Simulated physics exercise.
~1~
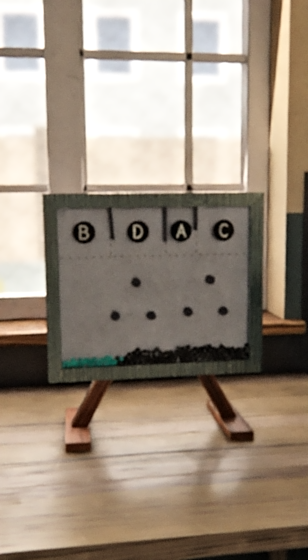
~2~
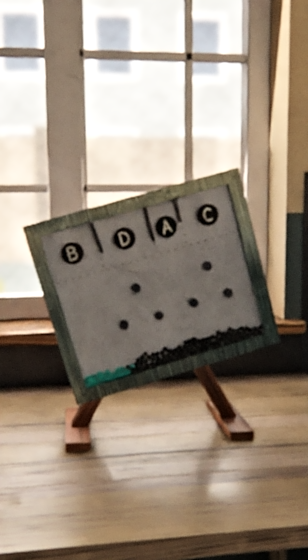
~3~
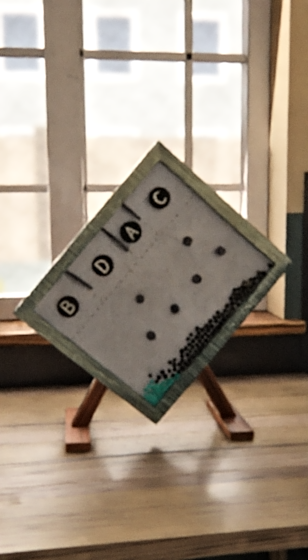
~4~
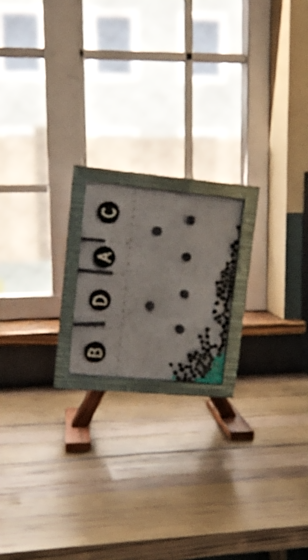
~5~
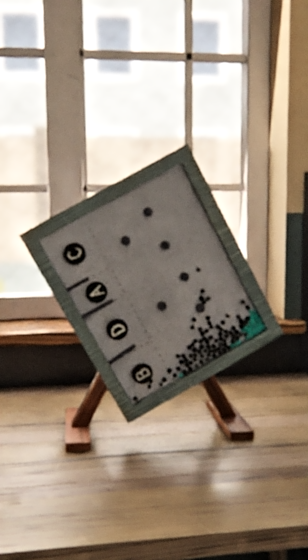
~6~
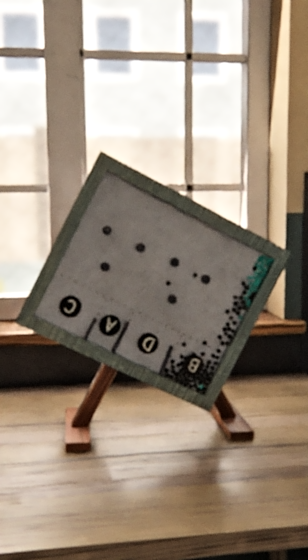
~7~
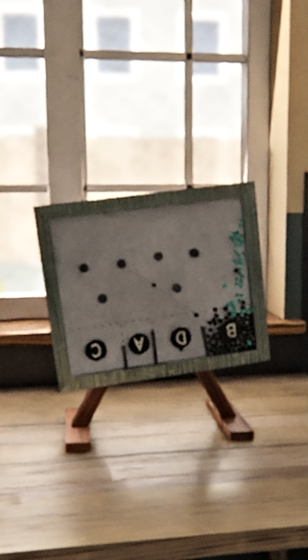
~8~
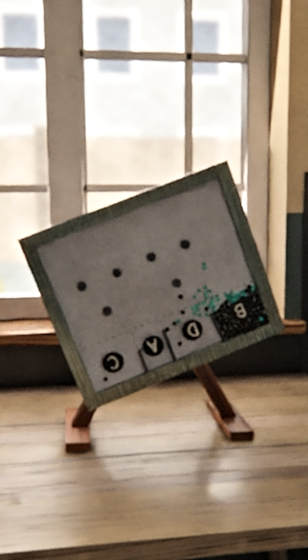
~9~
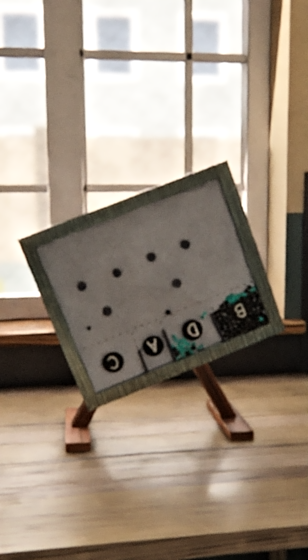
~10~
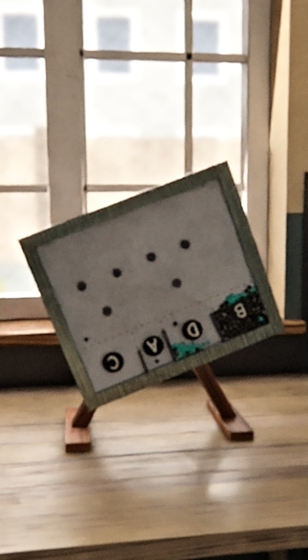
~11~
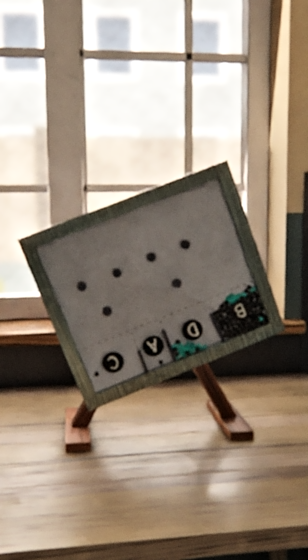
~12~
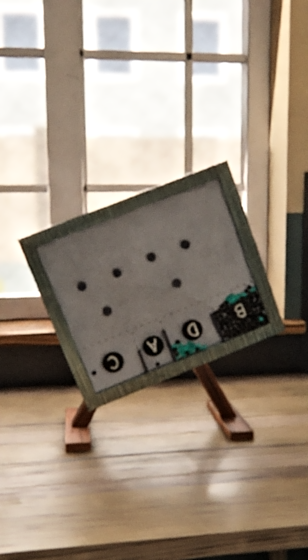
The footage shows a framed clear case of black and turquoise beads on a wooden stand by a window, turning anticlockwise until just past upside down. The beads slide along its edges and spill into the lettered pockets, settling mostly in B, with a smaller, largely turquoise share in D.
